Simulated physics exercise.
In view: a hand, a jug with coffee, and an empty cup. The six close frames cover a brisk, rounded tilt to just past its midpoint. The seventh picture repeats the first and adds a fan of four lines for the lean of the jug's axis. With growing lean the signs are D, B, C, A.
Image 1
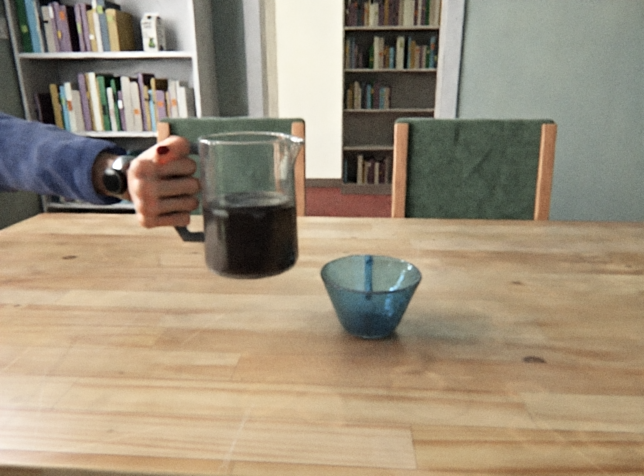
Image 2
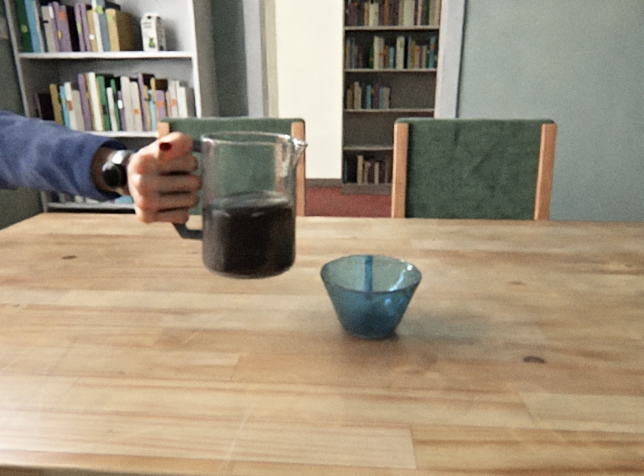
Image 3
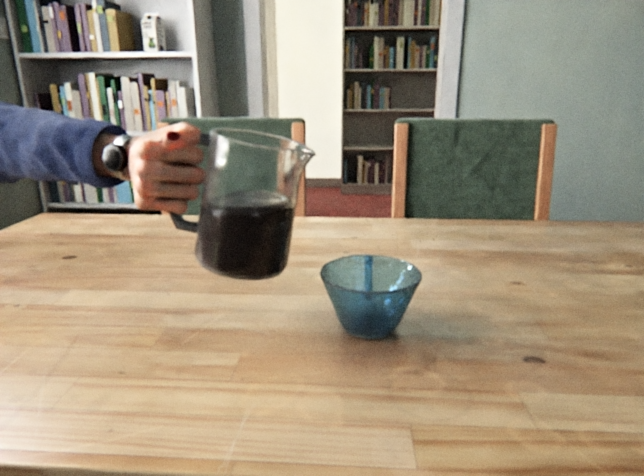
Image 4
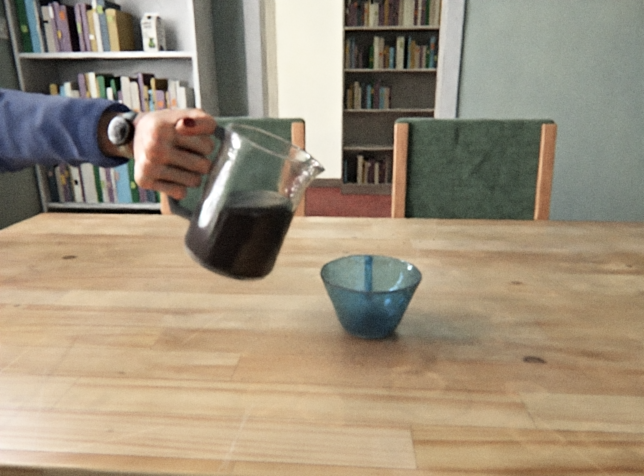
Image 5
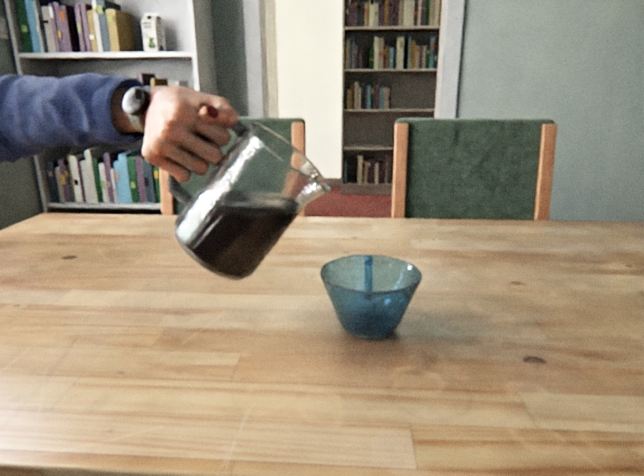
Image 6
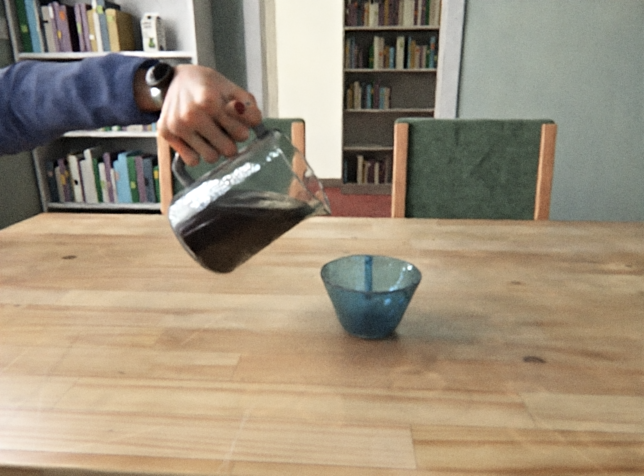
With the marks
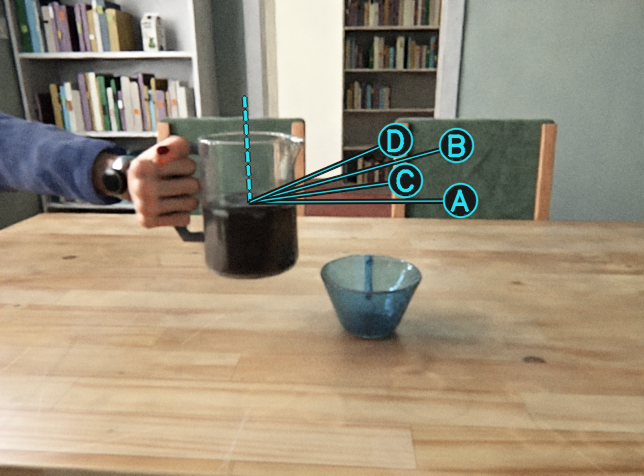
A hand in a blue sleeve with a dark watch holds a clear glass jug of dark coffee above a pale wooden table, seen from its near side by a still camera. An empty blue cup stands right of the jug, with two green-backed chairs and bookshelves behind. The hand rises slightly and turns, tilting the upright jug steadily rightward until it leans steeply, the coffee still inside.
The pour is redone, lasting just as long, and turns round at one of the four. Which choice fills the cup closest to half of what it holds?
B beats the others.
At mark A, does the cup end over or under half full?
Over half.
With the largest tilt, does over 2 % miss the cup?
Yes.
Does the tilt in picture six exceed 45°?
Yes.
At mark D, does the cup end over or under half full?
Under half.
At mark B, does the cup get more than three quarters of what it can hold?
No, it does not.
On the marked copy, A at (443, 201); B at (439, 149); C at (388, 183); D at (379, 146).
For mark A, the cup ends with about 80 % of what it can hold; 18 % of the coffee is spilt.
For mark B, the cup ends with about 52 % of what it can hold.
For mark C, the cup ends with about 68 % of what it can hold; 9 % of the coffee is spilt.
For mark D, the cup ends with about 28 % of what it can hold.
